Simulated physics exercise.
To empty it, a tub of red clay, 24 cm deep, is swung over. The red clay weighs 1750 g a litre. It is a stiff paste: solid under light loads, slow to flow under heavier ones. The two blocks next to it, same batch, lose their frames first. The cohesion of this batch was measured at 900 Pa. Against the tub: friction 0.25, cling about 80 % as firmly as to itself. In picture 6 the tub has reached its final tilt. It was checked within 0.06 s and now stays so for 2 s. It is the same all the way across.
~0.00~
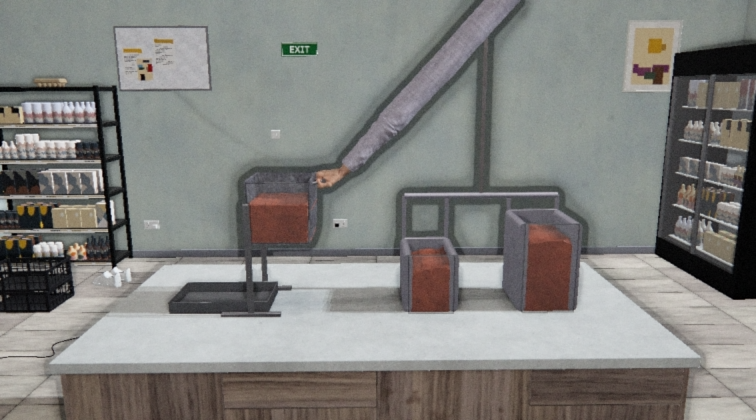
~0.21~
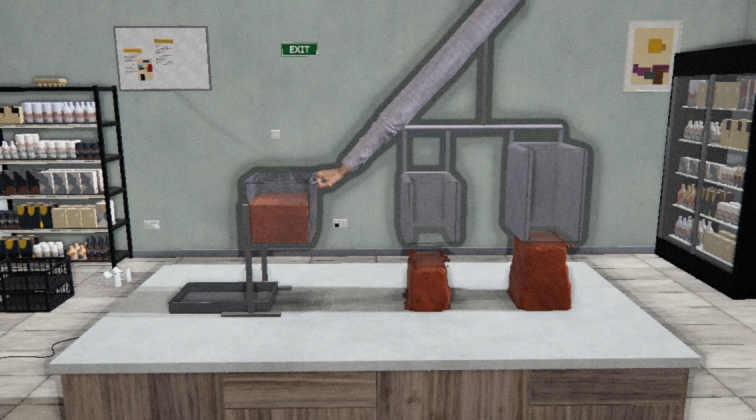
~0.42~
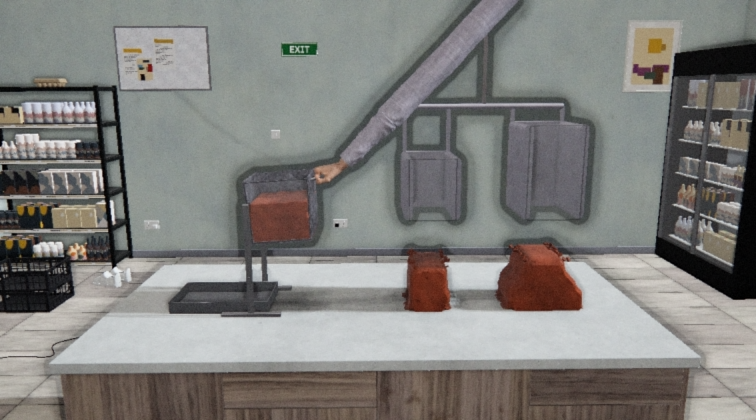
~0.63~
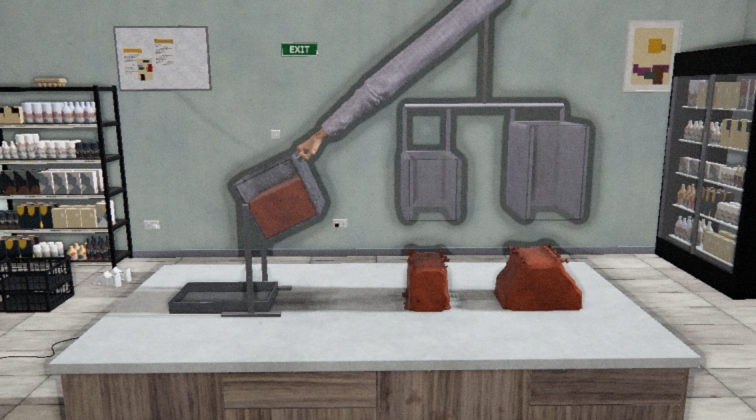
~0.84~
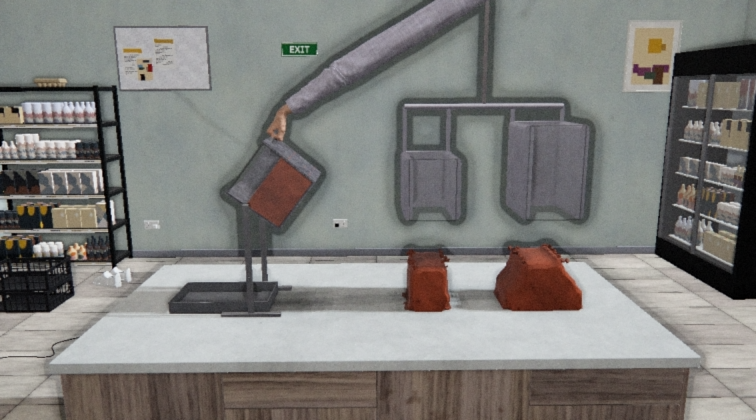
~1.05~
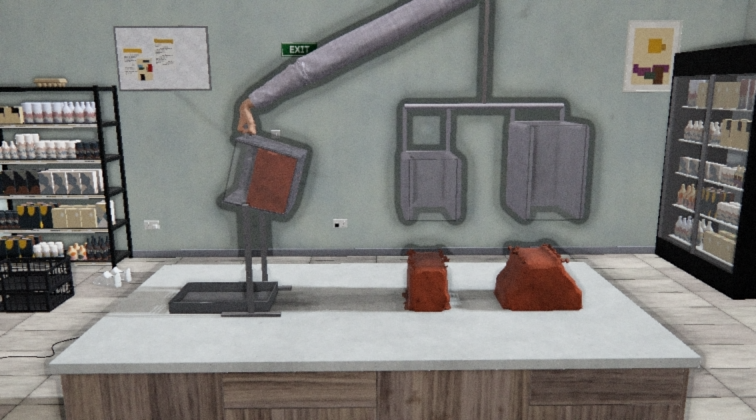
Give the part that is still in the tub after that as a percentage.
Expect roughly 100 %.
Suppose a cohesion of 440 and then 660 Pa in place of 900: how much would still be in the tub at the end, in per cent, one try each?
In turn about 100 %, 100 %.
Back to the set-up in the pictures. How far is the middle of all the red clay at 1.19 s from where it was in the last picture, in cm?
Roughly 0 cm.
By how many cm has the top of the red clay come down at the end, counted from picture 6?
Some 0 cm.
By 1.19 s, the tub is at 75 degrees and holds 100 %.
By 1.36 s, the tub is at 75 degrees and holds 100 %.
By 1.53 s, the tub is at 75 degrees and holds 100 %.
By 1.70 s, the tub is at 75 degrees and holds 100 %.
By 3.05 s, at the end, the tub is at 75 degrees and holds 100 %.
